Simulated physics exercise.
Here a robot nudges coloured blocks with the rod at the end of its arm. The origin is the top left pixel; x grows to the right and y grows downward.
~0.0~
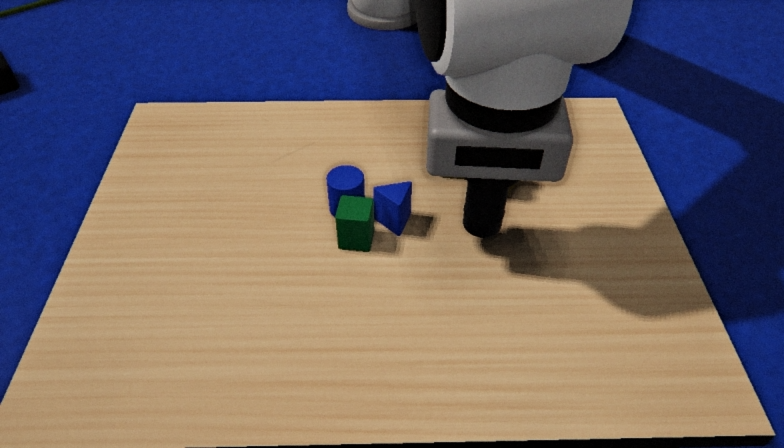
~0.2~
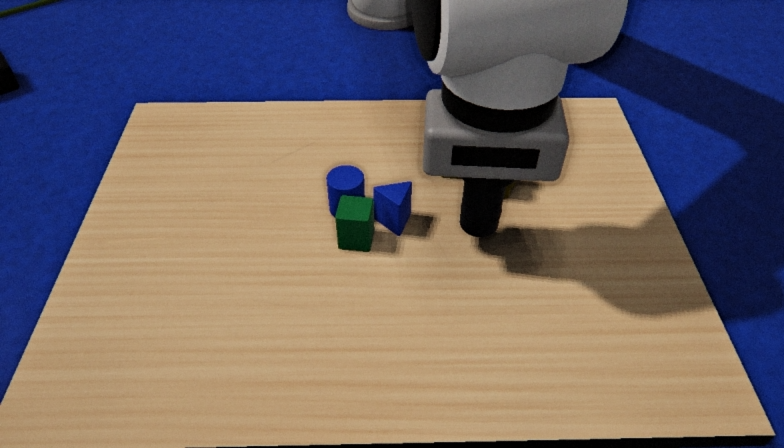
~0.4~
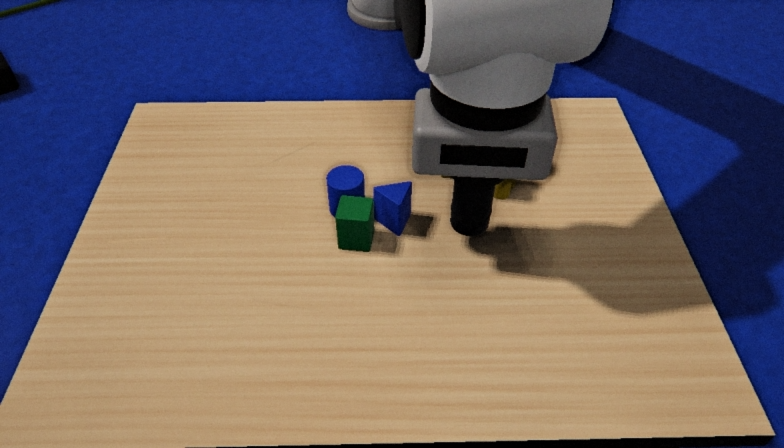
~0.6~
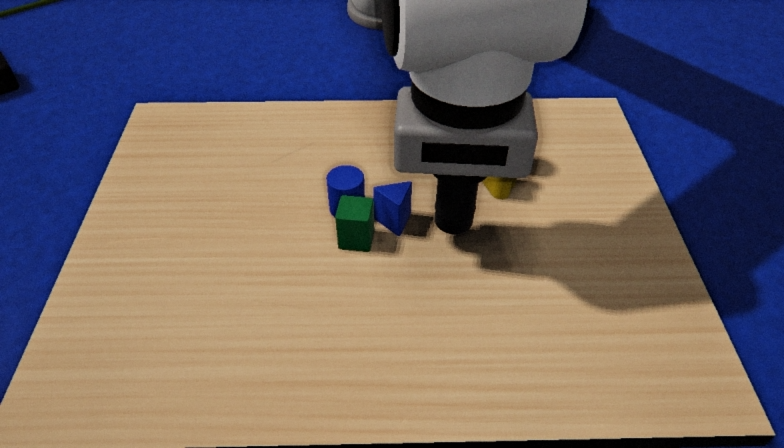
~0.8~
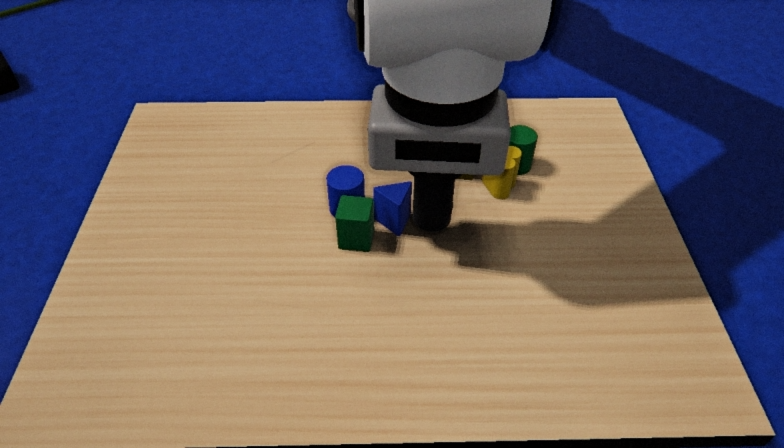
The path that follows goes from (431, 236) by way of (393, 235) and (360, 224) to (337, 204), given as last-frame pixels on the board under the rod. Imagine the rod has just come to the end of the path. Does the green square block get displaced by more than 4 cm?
No - that is not the case.
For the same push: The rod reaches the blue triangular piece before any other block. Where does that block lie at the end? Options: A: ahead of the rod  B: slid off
My pick is B.
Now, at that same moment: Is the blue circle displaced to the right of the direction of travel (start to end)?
Answer: Yes.
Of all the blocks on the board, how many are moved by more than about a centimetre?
The push moves three or more blocks more than 1 cm.
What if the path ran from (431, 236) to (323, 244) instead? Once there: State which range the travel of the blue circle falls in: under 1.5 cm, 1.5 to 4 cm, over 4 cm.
It will fall in the lowest band, under 1.5 cm.
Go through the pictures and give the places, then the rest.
The first frame shows lower end of the rod (482, 225), tops of blocks, blue circle (345, 177), green square block (355, 207), blue triangular piece (395, 191).
The second frame shows rod (479, 225), blocks as before.
The third frame shows rod (469, 224), blocks as before.
The fourth frame shows rod (454, 222), blocks as before.
The fifth frame shows rod (432, 219), blue circle (345, 177), green square block (355, 207), blue triangular piece (395, 191).
On the path given first. One third of the way, rod (392, 218); blue triangular piece (379, 183), turned 35° clockwise.
Two thirds of the way, rod (358, 207); blue circle (337, 171); green square block (326, 206), turned 50° anticlockwise; blue triangular piece (375, 172), turned 75° clockwise.
At the end, rod (336, 187); blue circle (318, 152); green square block (325, 206), turned 50° anticlockwise; blue triangular piece (369, 168), turned 115° clockwise.
